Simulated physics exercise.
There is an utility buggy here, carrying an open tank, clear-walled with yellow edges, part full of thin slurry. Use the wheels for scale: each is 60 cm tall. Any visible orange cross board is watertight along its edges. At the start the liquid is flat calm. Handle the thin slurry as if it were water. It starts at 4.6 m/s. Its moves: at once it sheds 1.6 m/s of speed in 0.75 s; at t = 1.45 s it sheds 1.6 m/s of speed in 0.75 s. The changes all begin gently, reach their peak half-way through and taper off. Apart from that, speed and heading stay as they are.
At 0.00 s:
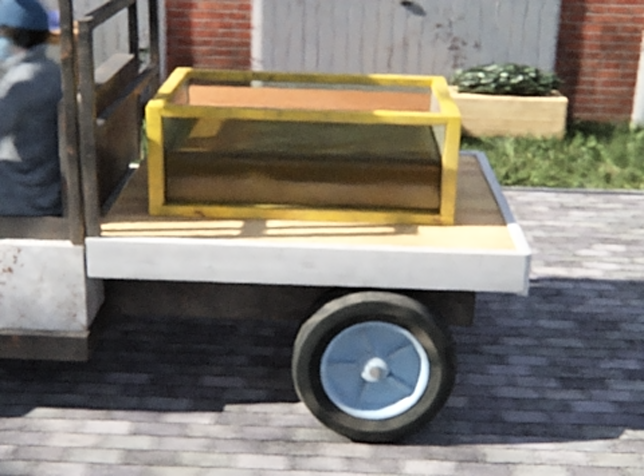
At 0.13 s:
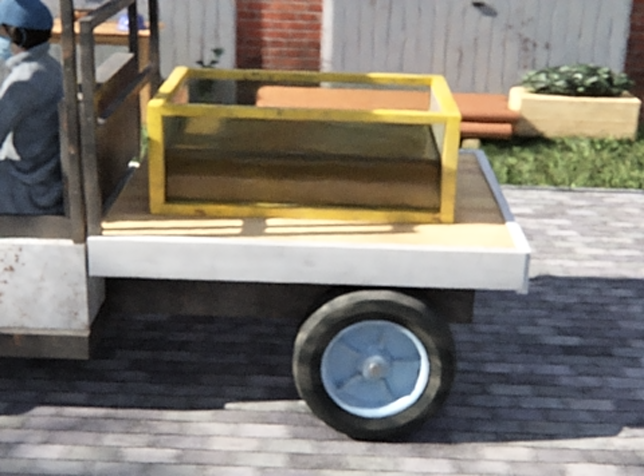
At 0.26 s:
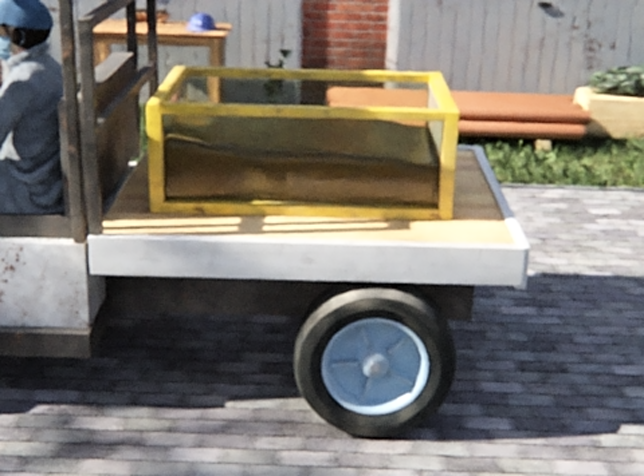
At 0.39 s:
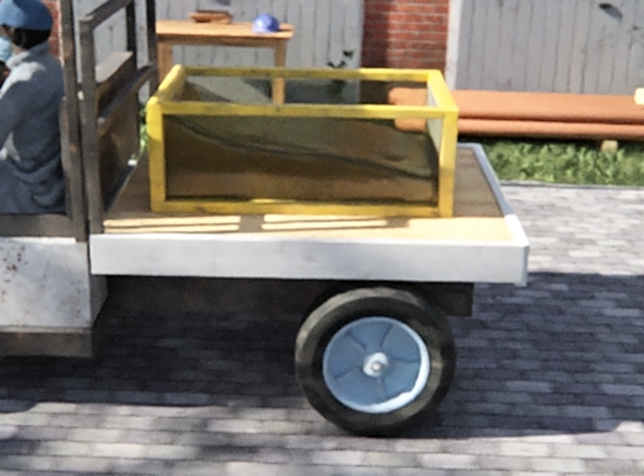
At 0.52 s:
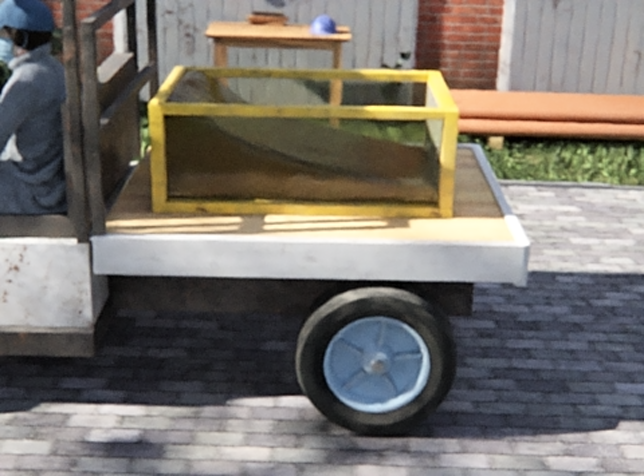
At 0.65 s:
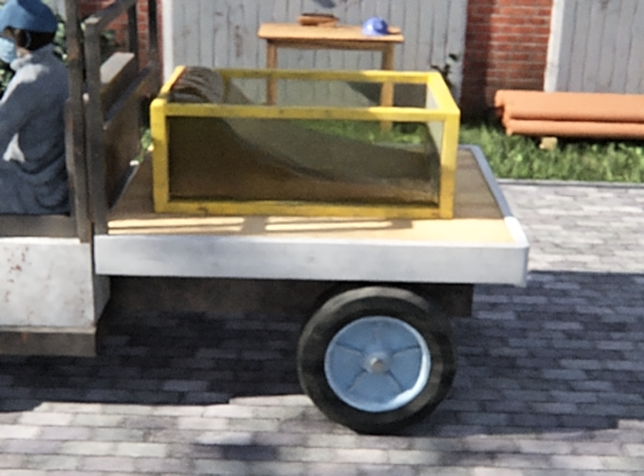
A flatbed buggy carrying a yellow-edged clear tank rolled left past a brick wall, orange pipes and a table, and the murky liquid inside, flat at first, climbed steeply toward the front.
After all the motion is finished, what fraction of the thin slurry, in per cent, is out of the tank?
Roughly 20 per cent of the thin slurry is out of the tank.
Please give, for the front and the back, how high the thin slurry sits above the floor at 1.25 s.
Front level 20 cm, back level 26 cm.
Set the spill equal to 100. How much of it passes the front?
Roughly 70 percent.
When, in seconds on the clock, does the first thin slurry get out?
At about 0.9 s.
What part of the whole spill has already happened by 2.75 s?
Close to 90 in a hundred.
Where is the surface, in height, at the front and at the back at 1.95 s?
I'd put it at about 24 cm in front and about 10 cm behind.
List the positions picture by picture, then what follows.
Level at the front (186, 147); level at the back (422, 155); still flat; the front is on the left, levels are read along the near wall; a wheel hub at (375, 376), in the first picture.
Level at the front (187, 145); level at the back (421, 153); still flat, in the second picture.
Level at the front (186, 135); level at the back (419, 159); rising 4° towards the front, in the third picture.
Level at the front (186, 116); level at the back (419, 169); rising 12° towards the front, in the fourth picture.
Level at the front (186, 92); level at the back (418, 182); rising 22° towards the front, in the fifth picture.
Level at the front (188, 78); level at the back (418, 187); rising 26° towards the front and 2° towards the far side; a wheel hub at (378, 369), in the sixth picture.
After 1.25 s front 21 cm, middle 17 cm, back 26 cm above the floor; the loss stands at 1 per cent, over the front.
After 1.95 s front 25 cm, middle 18 cm, back 11 cm above the floor; the loss stands at 4 per cent, mostly over the back, some over the front.
After 2.75 s front 14 cm, middle 18 cm, back 14 cm above the floor; the loss stands at 17 per cent, over the front, a little elsewhere.
After 5.18 s the loss stands at 20 per cent, mostly over the front, some over the back, 27 of 136 litres.
